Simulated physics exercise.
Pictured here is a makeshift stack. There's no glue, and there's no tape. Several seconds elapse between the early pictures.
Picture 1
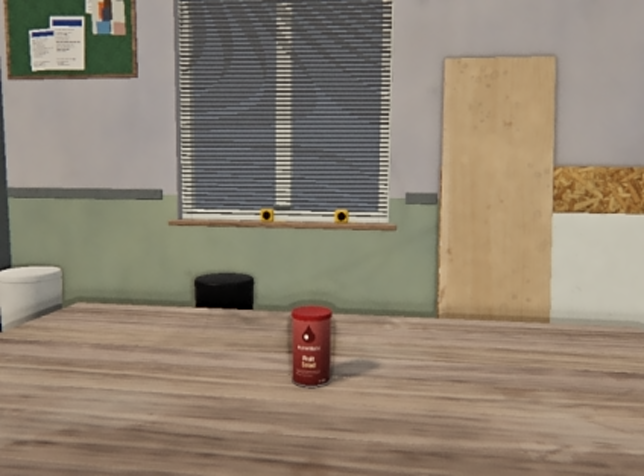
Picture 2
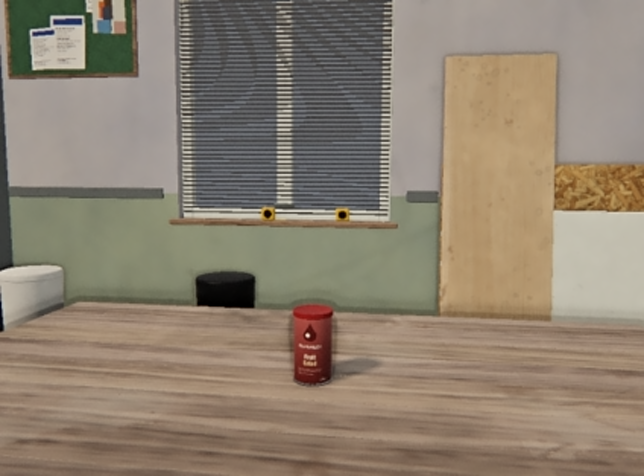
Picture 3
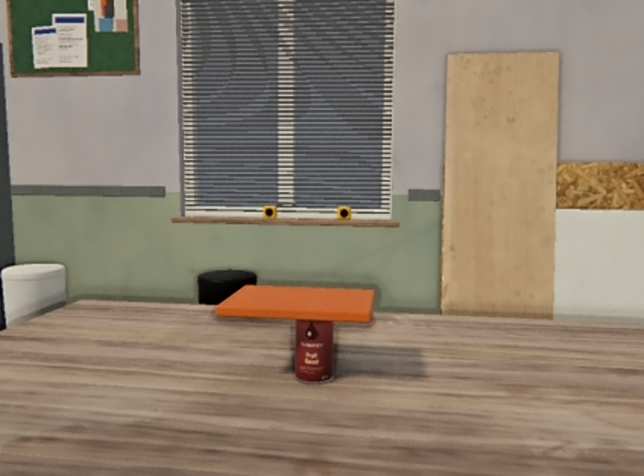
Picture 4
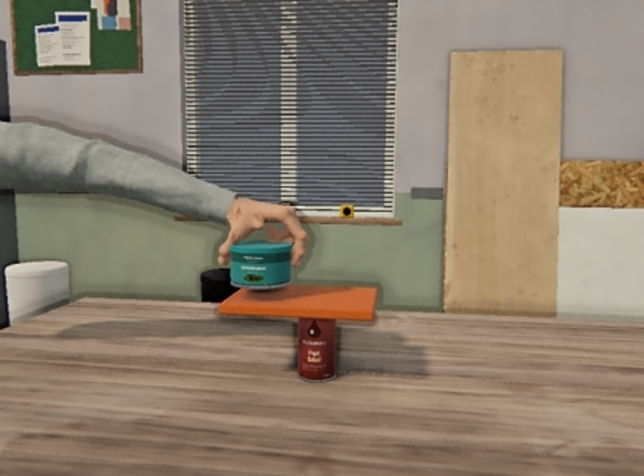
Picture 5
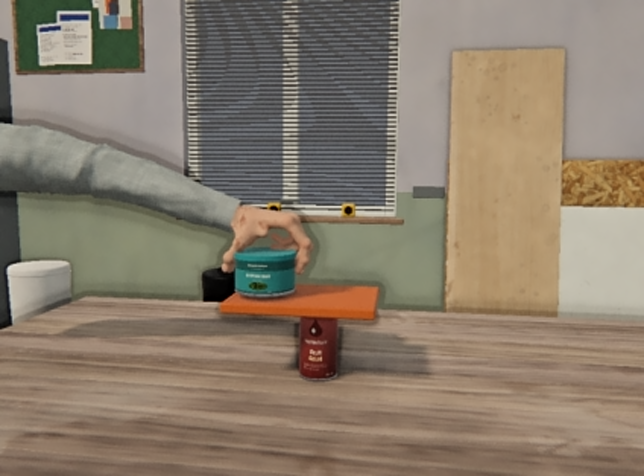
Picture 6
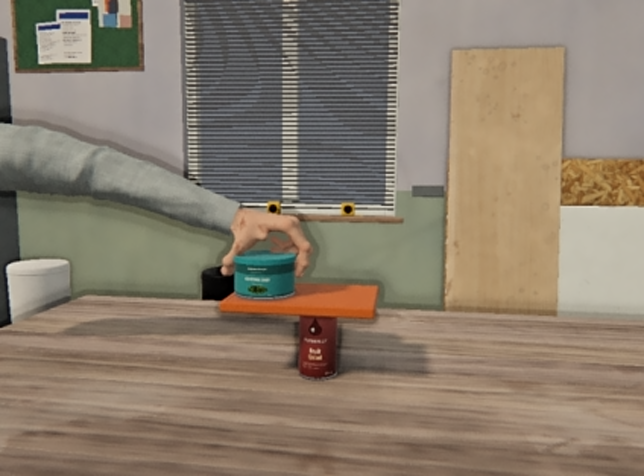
On a wooden table in a room with a blind-covered window, a red tin stood alone, then an orange board appeared across its top, and a hand lowered a turquoise tub onto the board's left side.
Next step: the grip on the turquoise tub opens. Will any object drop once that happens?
Yes.
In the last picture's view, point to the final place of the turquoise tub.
The object winds up at approximately (185, 343).
Then, 0.30 s on from there, turquoise tub now fallen; orange lid turned 39° from how it was put.
Then, 0.40 s on from there, orange lid turned 64° from how it was put.
Then, 0.60 s on from there, orange lid now fallen.
Then, 1.20 s on from there, nothing new.
In the end, fallen, turquoise tub and orange lid; red tin unmoved. At the end, from the last picture's camera, turquoise tub near (185, 342). The stack gives way.
